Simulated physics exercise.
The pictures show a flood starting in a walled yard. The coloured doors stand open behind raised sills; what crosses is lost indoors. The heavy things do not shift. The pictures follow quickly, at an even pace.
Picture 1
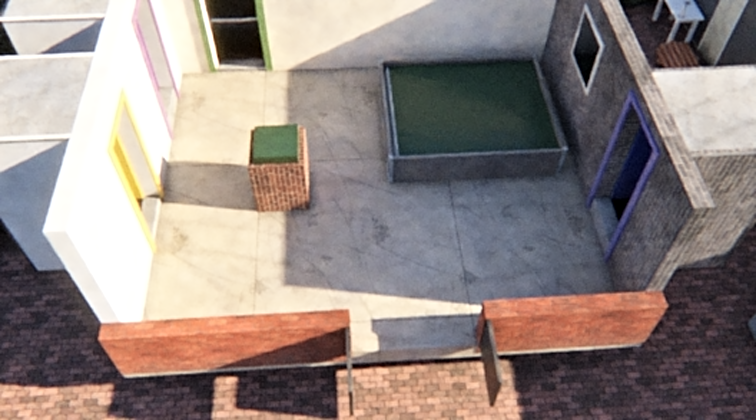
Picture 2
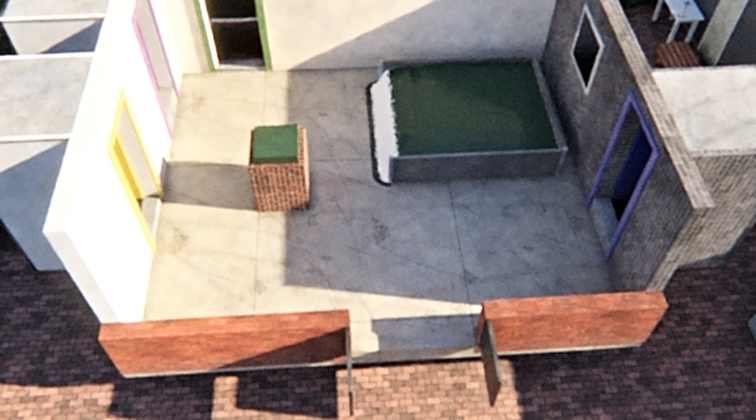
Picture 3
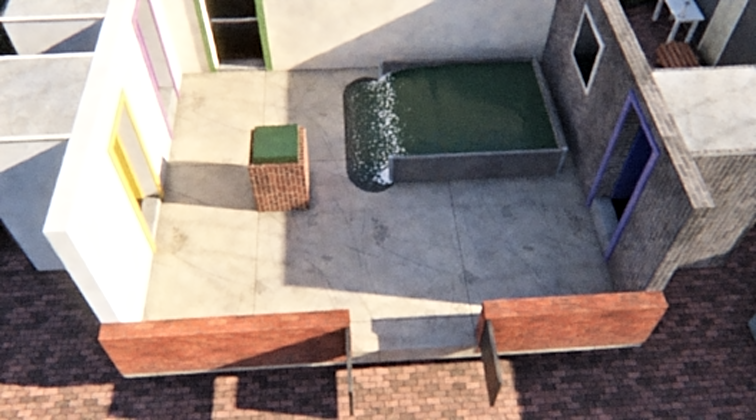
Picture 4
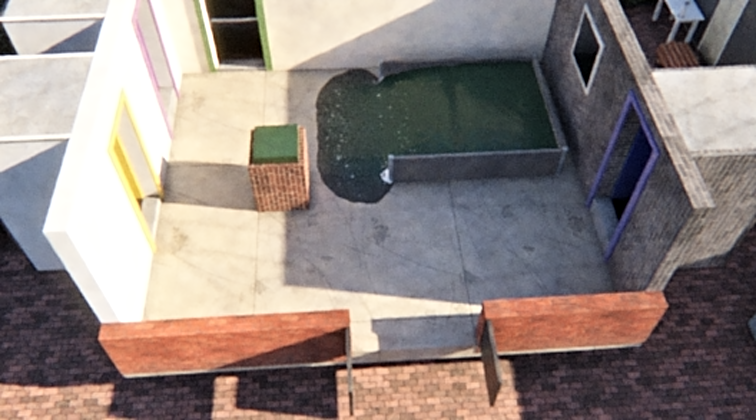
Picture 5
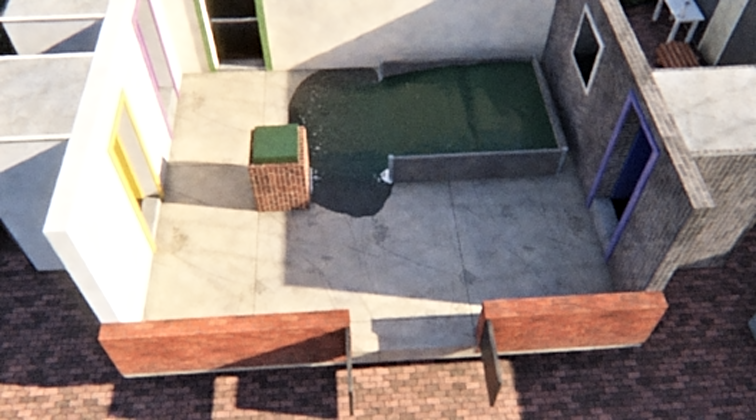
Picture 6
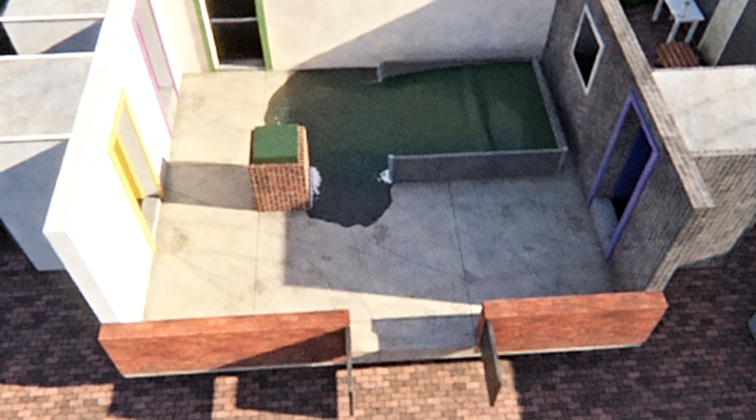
A walled yard held a large tank of dark green water, which burst out through its left side with white foam, then spread across the pale floor and reached around the small brick block.
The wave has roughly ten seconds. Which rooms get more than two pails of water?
One by one: The green door lets in a lot; the blue door admits no more than that; the yellow door admits no more than that; the purple door admits no more than that.
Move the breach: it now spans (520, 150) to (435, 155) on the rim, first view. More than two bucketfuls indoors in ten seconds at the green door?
One by one: Green door lets less in.
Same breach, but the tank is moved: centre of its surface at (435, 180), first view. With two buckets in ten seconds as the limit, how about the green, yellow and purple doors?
One by one: Green is over; yellow floods; purple takes less.
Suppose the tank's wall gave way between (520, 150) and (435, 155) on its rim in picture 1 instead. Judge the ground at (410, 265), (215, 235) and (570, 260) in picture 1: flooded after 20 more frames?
In that order: Covered, no water, awash.
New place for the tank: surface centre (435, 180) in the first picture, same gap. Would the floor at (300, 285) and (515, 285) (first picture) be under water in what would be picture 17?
In turn: Flooded, dry.
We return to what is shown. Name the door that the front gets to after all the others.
It is the blue-painted one.
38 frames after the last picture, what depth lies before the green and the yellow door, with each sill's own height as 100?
In turn 170 and 70 per cent.
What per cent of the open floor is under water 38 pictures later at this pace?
Some 70 per cent.
A moment on, water covers 35 % of the floor; the green door wet at the sill, nothing in, the blue door not reached, the yellow door not reached, the purple door wet at the sill, nothing in.
Next, water covers 45 % of the floor; the green door wet at the sill, nothing in, the blue door not reached, the yellow door wet at the sill, nothing in, the purple door wet at the sill, nothing in.
Then, water covers 60 % of the floor; the green door over two buckets in, the blue door not reached, the yellow door wet at the sill, nothing in, the purple door wet at the sill, nothing in.
Later, water covers 70 % of the floor; the green door far over two buckets in, the blue door not reached, the yellow door under two buckets in, the purple door wet at the sill, nothing in.
In the end, water covers 95 % of the floor; the green door far over two buckets in, the blue door wet at the sill, nothing in, the yellow door under two buckets in, the purple door wet at the sill, nothing in.
